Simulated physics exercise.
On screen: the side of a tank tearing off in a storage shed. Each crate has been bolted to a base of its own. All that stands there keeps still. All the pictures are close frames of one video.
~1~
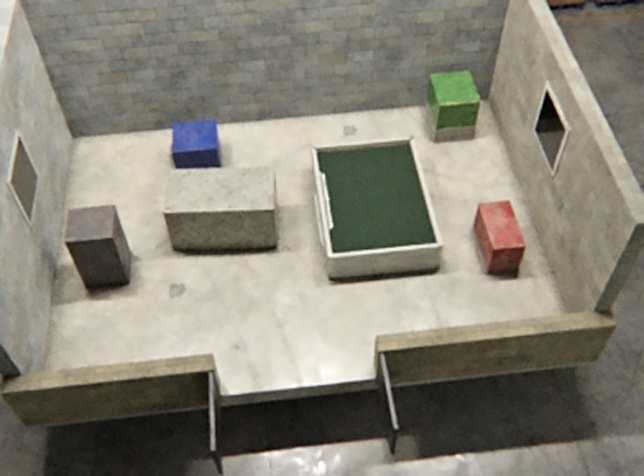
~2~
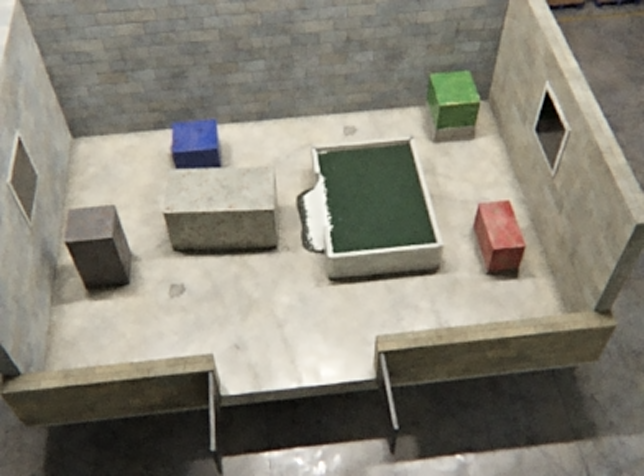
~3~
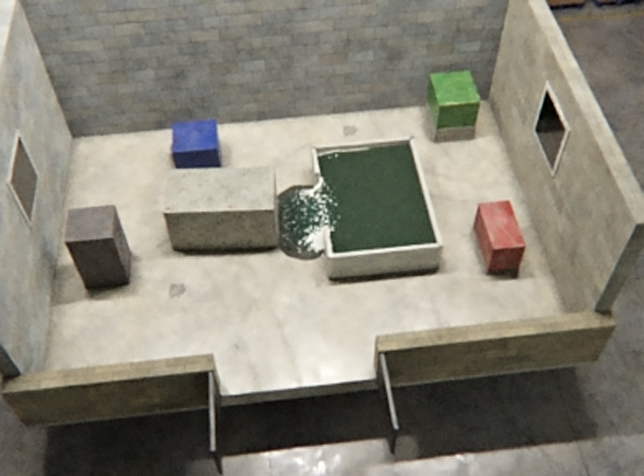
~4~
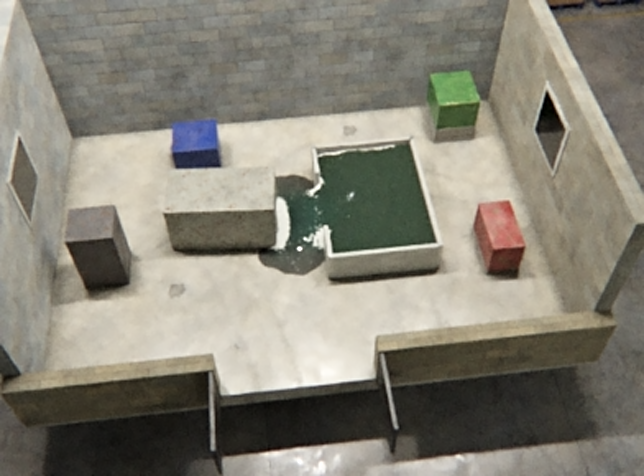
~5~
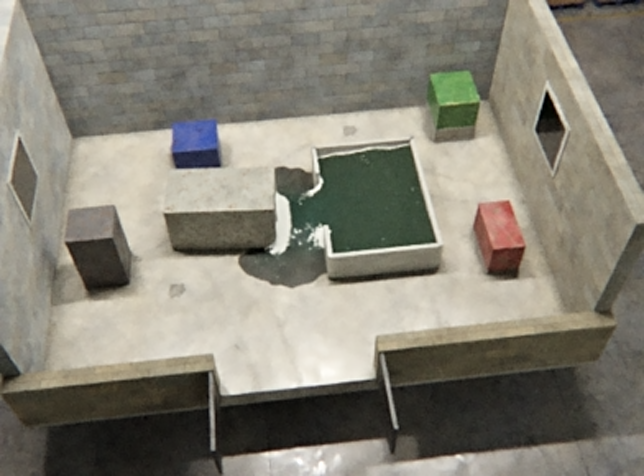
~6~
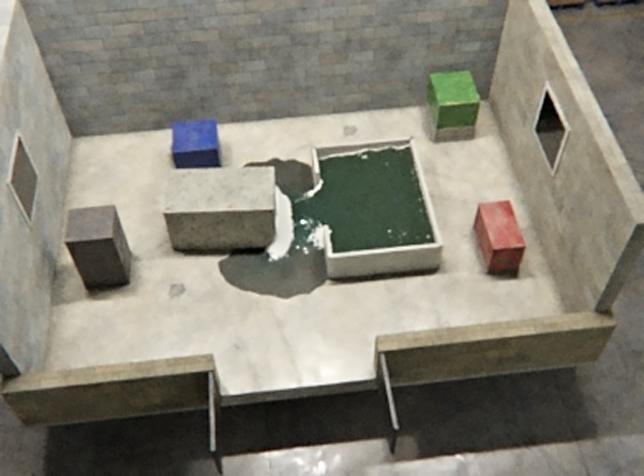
Dark green water bursts through the left side of a white-walled rectangular tank in a roofless, grey-walled storage shed, seen from high above the open front by a still camera. A pale stone block stands left of the tank, with blue and dark grey boxes beyond it and green and red ones to the right. The water foams across the floor, meets the block, and spreads behind and in front of it.
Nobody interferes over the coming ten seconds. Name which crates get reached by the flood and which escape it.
Result: The green crate will be missed by the water; the red crate will be missed by the water; the blue crate will be caught by the water.
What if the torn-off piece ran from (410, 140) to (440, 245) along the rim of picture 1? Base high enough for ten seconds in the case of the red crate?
I'd bet red crate is doused.
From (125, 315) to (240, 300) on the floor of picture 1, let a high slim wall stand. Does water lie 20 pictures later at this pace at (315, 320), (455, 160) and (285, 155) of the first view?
First inundated, then unwetted, then inundated.
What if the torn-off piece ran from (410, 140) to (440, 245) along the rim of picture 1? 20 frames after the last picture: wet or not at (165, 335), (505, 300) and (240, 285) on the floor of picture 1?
Point one: Not reached. Point two: Reached. Point three: Not reached.
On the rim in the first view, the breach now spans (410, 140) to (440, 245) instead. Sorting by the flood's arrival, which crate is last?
The blue-painted one comes last.
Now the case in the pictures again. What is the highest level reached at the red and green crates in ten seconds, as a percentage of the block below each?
50 and 20 per cent, in that order.
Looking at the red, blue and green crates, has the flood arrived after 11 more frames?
Red crate dry, blue crate wet, green crate dry.
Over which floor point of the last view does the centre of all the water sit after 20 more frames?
It is near (299, 217).
A moment on, water covers 20 % of the floor; the green crate not reached, the red crate not reached, the blue crate water round its plinth.
Next, water covers 40 % of the floor; the green crate not reached, the red crate not reached, the blue crate water round its plinth.
Then, water covers 50 % of the floor; the green crate water round its plinth, the red crate not reached, the blue crate water round its plinth.
Later, water covers 65 % of the floor; the green crate water round its plinth, the red crate not reached, the blue crate water round its plinth.
In the end, water covers 80 % of the floor; the green crate stayed above the water, the red crate stayed above the water, the blue crate was topped.
